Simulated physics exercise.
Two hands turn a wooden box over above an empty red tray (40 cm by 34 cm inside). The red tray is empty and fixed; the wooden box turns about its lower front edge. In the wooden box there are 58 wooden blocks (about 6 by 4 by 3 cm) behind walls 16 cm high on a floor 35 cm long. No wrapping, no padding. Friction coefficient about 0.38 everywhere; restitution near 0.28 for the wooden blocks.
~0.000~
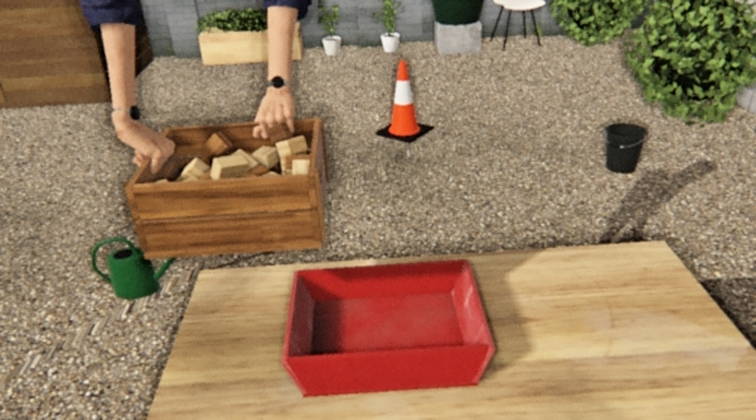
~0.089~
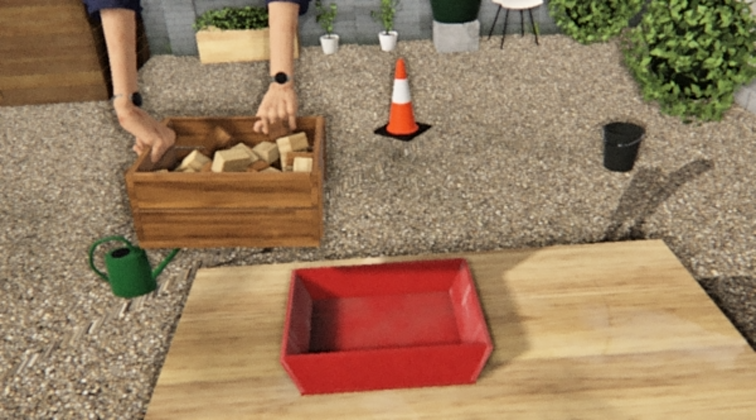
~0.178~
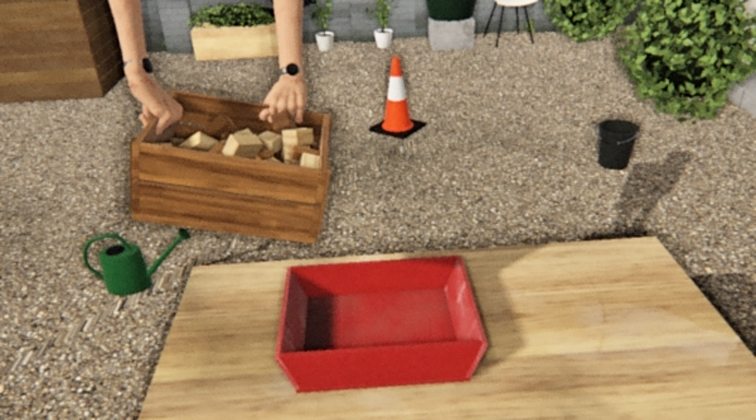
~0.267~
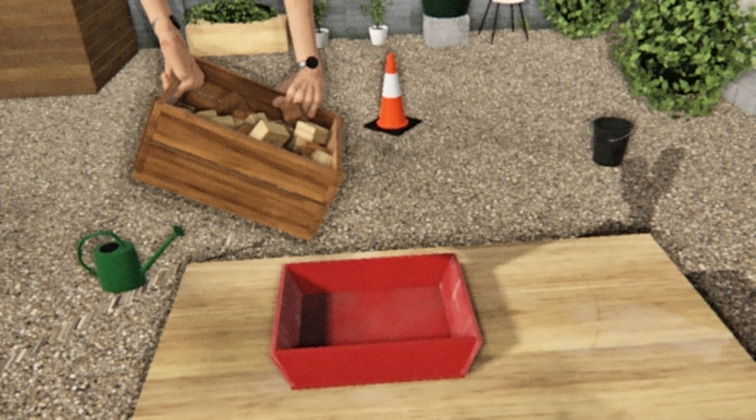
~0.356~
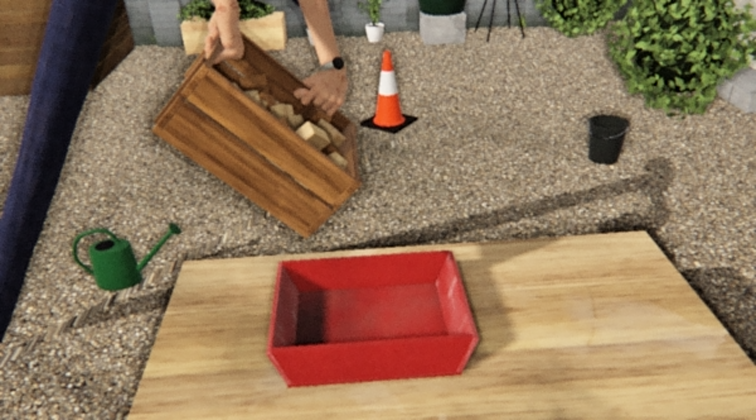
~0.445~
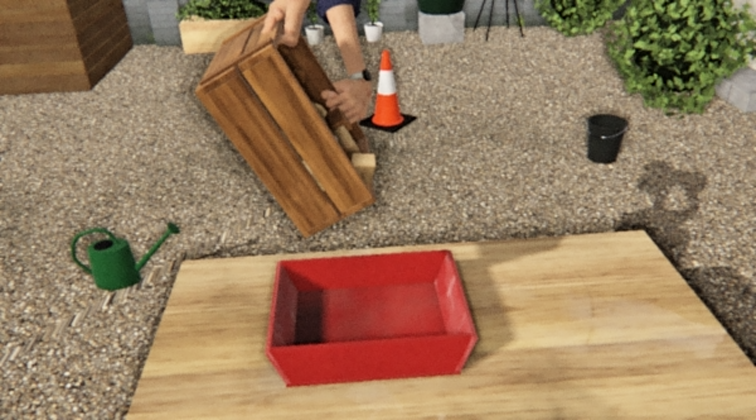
The footage shows two hands gripping a wooden box of wooden blocks on gravel, beyond a red tray on a table, and turning it steadily from level to a steep tilt toward the right, the blocks still inside.
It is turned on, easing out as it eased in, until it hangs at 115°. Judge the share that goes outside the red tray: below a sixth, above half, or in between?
Expect from a sixth to a half of the load outside the red tray.
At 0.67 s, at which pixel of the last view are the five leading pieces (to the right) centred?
Around (426, 205).
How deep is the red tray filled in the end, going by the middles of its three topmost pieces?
About 10 cm.
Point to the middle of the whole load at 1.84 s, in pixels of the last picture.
Near (436, 321).
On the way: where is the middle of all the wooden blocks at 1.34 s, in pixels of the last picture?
At about (434, 320).
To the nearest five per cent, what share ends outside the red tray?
Near 35 in a hundred.
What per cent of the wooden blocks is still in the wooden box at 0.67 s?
Some 90 per cent.
After 0.67 s, tilt 103°; 53 still in the wooden box and 5 in the air.
After 0.95 s, tilt 115°; 19 still in the wooden box, 12 in the red tray, 15 outside the red tray and 12 in the air.
After 1.34 s, tilt 115°; 3 still in the wooden box, 30 in the red tray, 19 outside the red tray and 6 in the air.
Final count (at 1.84 s), 37 in the red tray and 21 outside the red tray. Asked share, 21 of 58, 36 per cent.
